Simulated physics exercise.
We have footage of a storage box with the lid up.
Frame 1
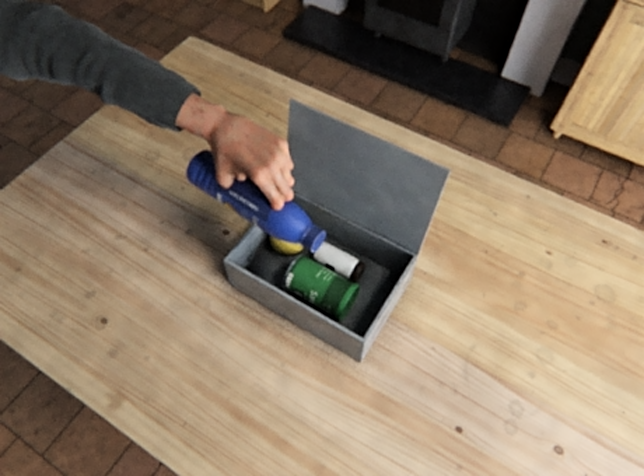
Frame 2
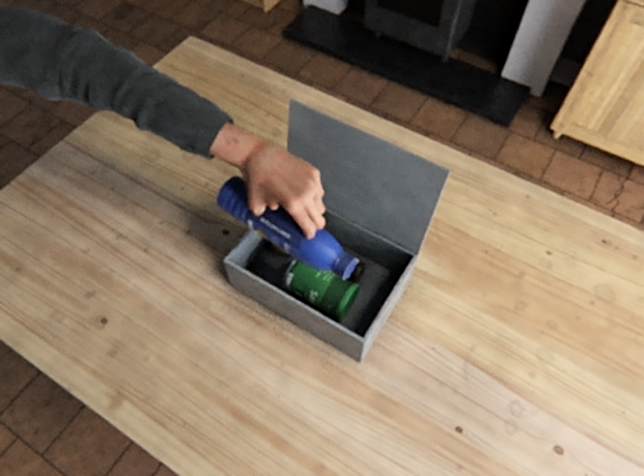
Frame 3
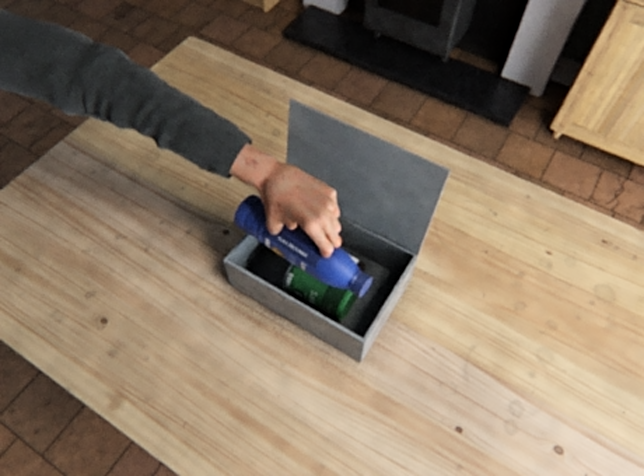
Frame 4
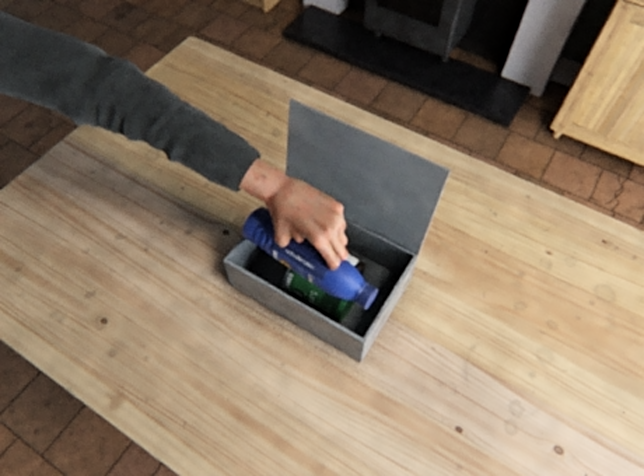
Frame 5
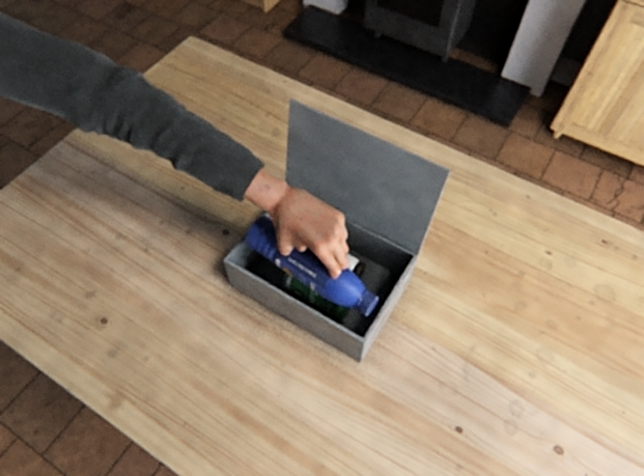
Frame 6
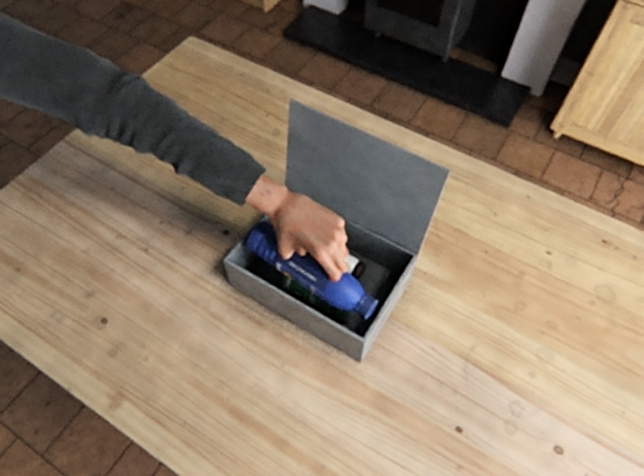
A blue bottle, gripped from above by a hand in a dark sleeve, moved right and down into an open grey box on a wooden table, over a green tin already inside.
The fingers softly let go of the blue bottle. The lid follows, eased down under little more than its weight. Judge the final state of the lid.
The lid is fully down.
Then, 1.00 s past the last view, lid starting down; blue bottle displaced about its own width near (306, 299); green tin displaced a little; white shaker displaced a little.
Then, 1.80 s past the last view, lid 40° above the rim; blue bottle displaced about its own width near (306, 299); green tin displaced a little; white shaker displaced about its own width.
Finally, lid shut; moved from the start, blue bottle; the other 3 still in place. Final places as the last picture's camera would see them, blue bottle near (306, 299).
